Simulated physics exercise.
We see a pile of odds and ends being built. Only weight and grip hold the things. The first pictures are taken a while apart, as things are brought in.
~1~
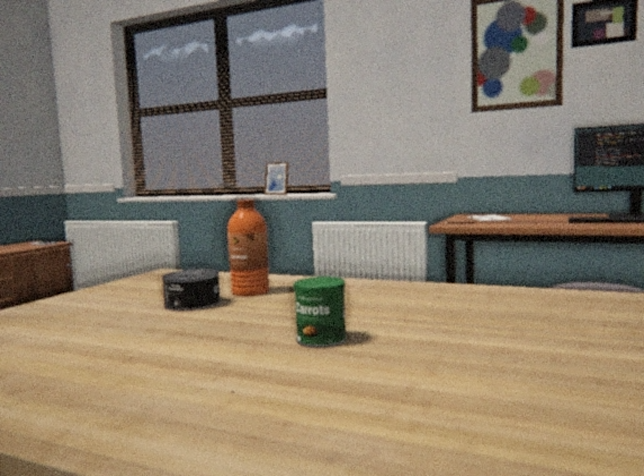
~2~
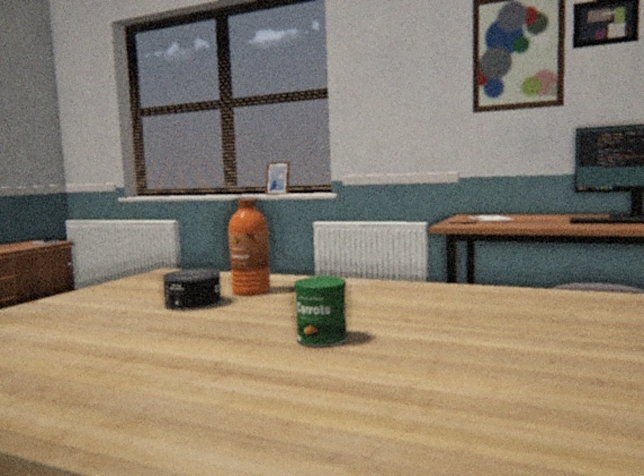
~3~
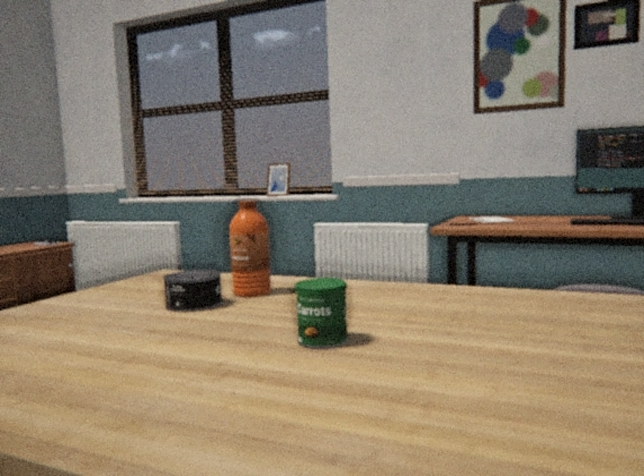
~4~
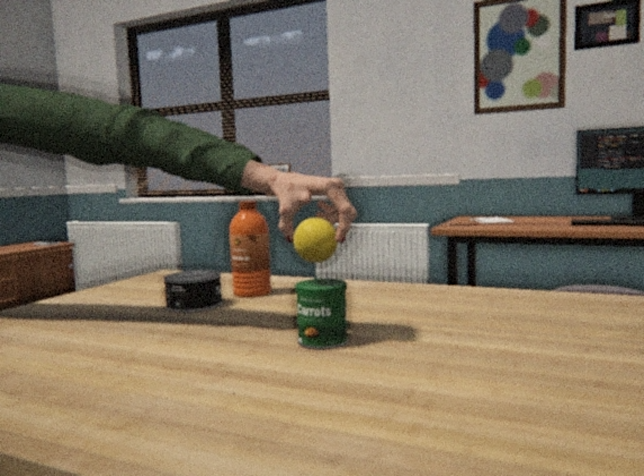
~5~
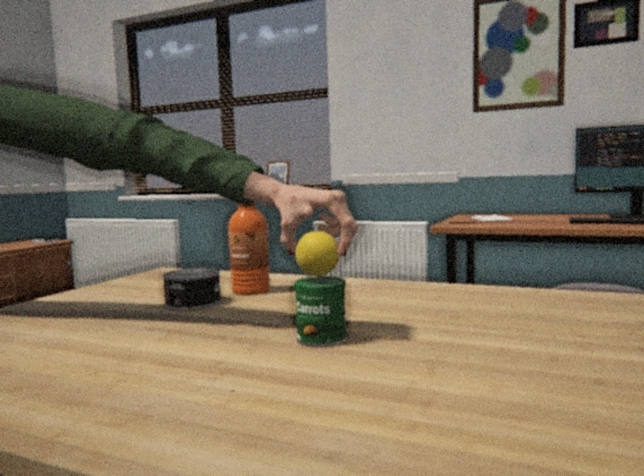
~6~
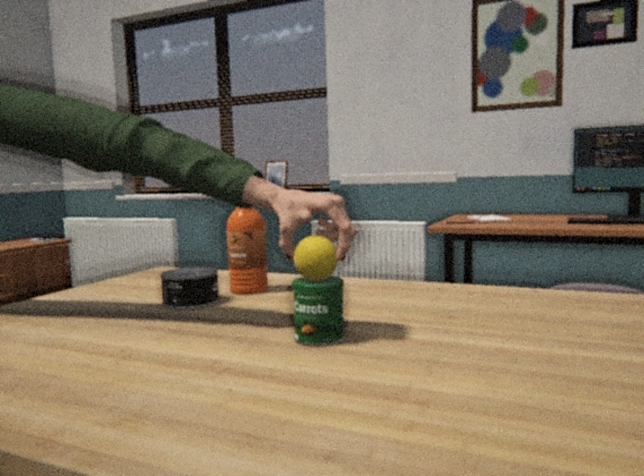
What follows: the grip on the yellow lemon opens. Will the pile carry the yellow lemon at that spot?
Outcome: The pile keeps its balance.
Then, 0.20 s after the last picture, nothing has stirred.
Then, 0.50 s after the last picture, yellow lemon resting near (316, 259).
At rest, all 4 in place. Seen from the same camera at the end, yellow lemon near (316, 259). The pile stays up.
